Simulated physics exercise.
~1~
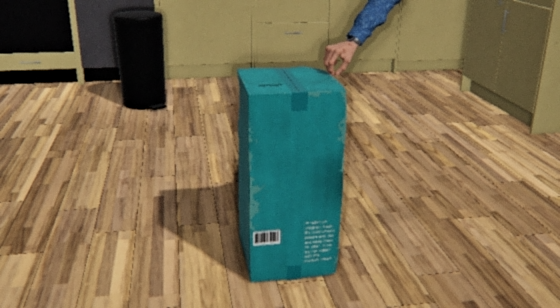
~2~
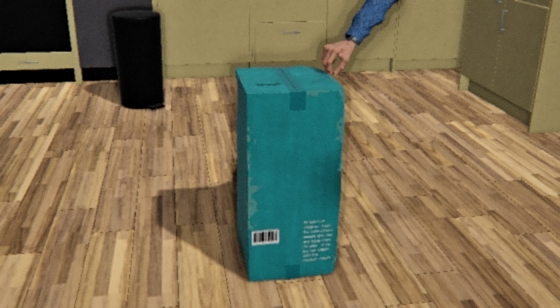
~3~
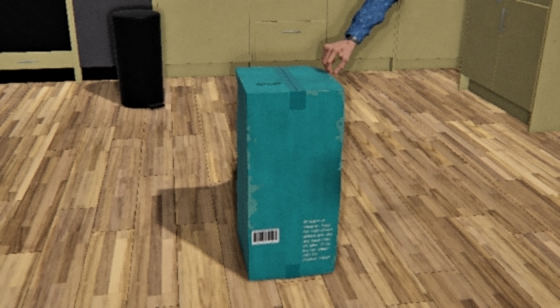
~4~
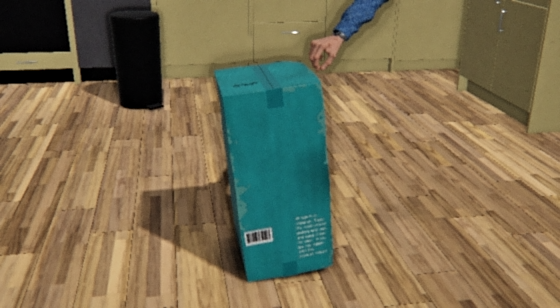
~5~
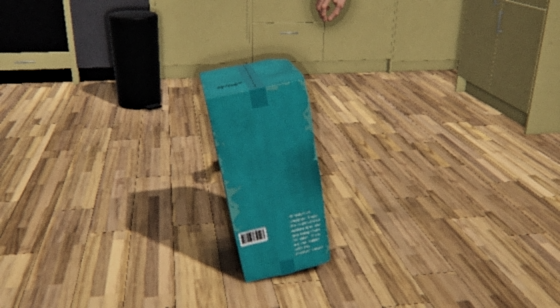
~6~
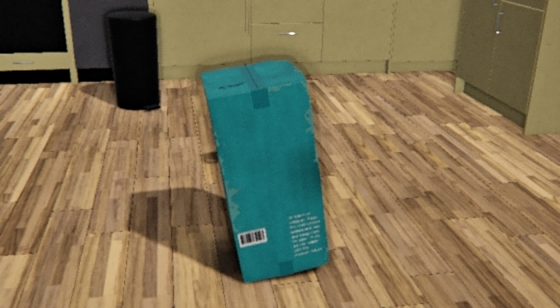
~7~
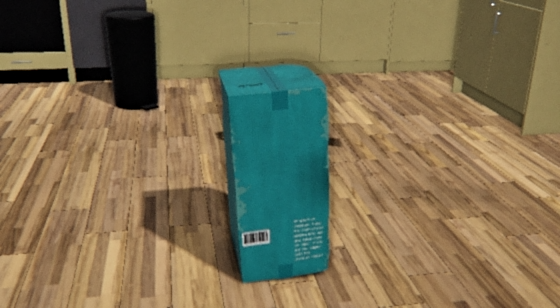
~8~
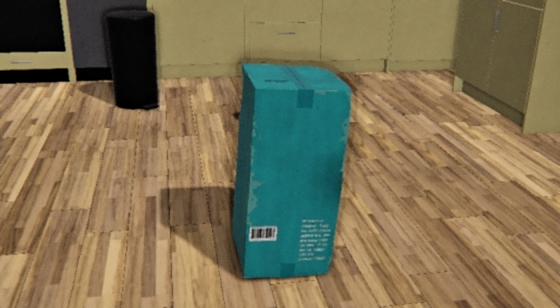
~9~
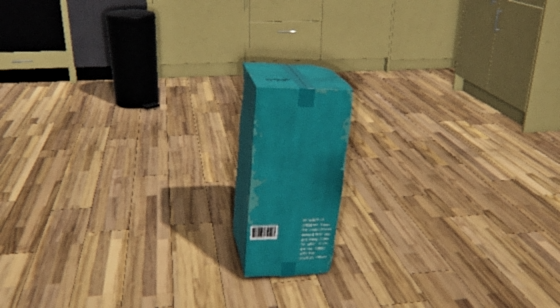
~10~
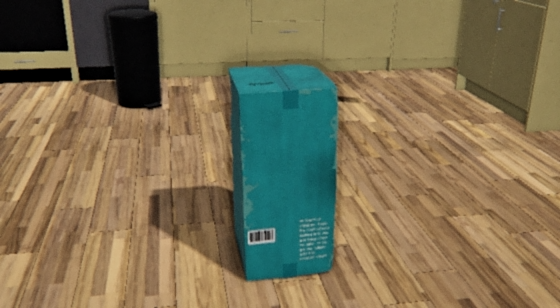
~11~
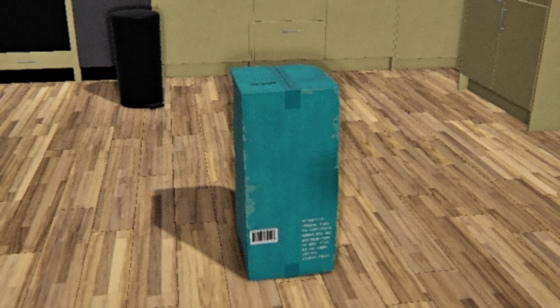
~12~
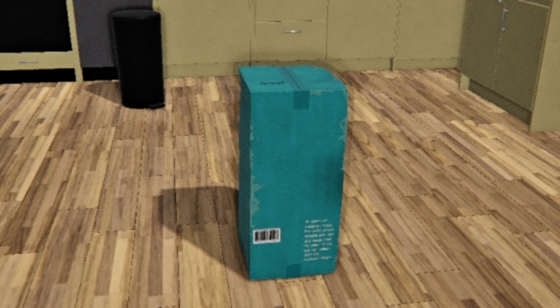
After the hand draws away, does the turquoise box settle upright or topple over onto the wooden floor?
The turquoise box settles upright. It leans to the left, rocks back to the right and comes to rest standing on its base.
